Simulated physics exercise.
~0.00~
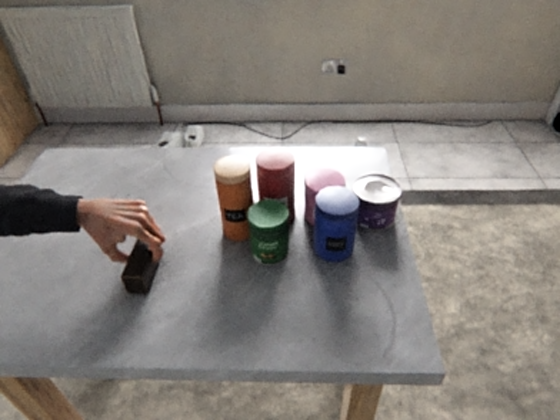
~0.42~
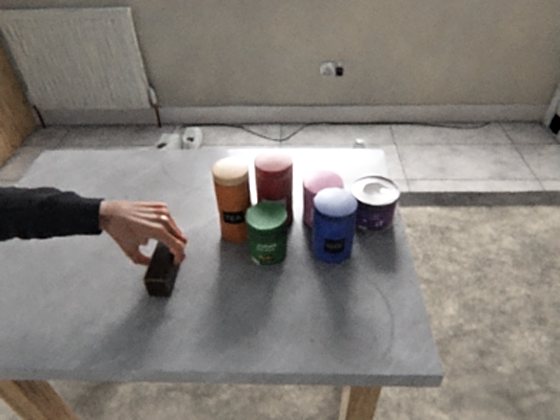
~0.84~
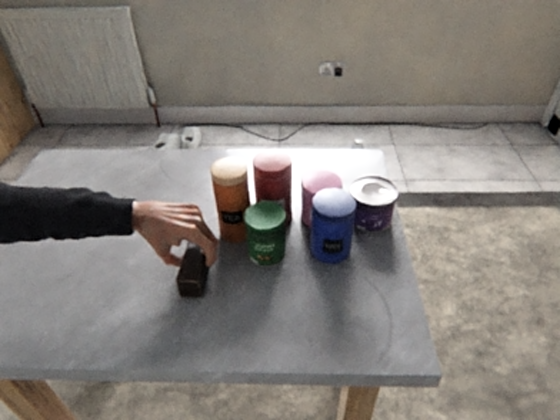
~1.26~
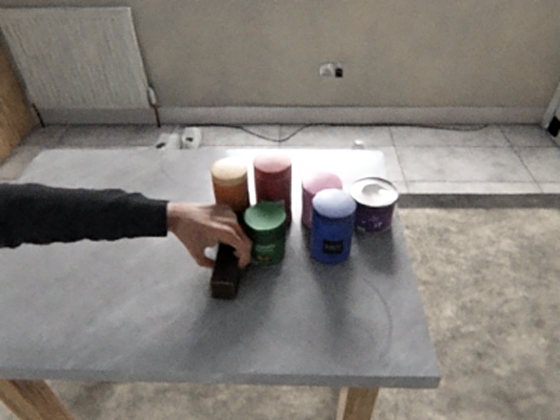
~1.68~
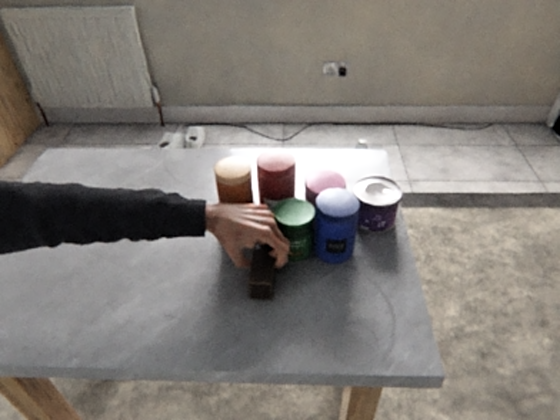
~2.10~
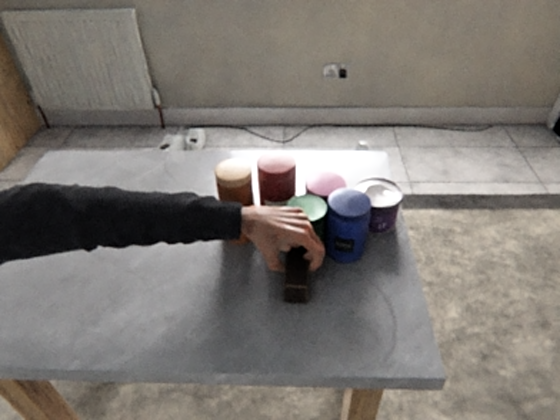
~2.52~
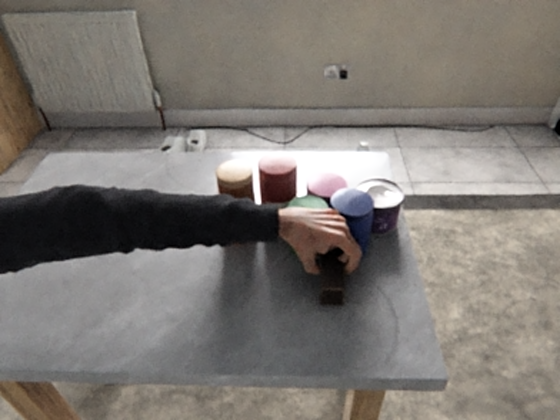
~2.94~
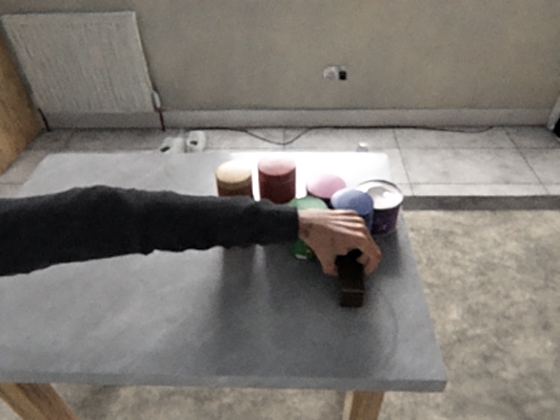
A hand in a dark sleeve holds a small dark block upright on a grey table, to the left of six colourful containers clustered near the table's right end. It slides the block steadily to the right, passing in front of the orange jar. As the hand reaches the green tin, the tin shifts right, and then the blue jar is nudged slightly right as well. The hand and block continue past the front of the blue jar and finish near its right side. All six containers remain on the table, with the green tin displaced but still upright and the purple tub still at the right.
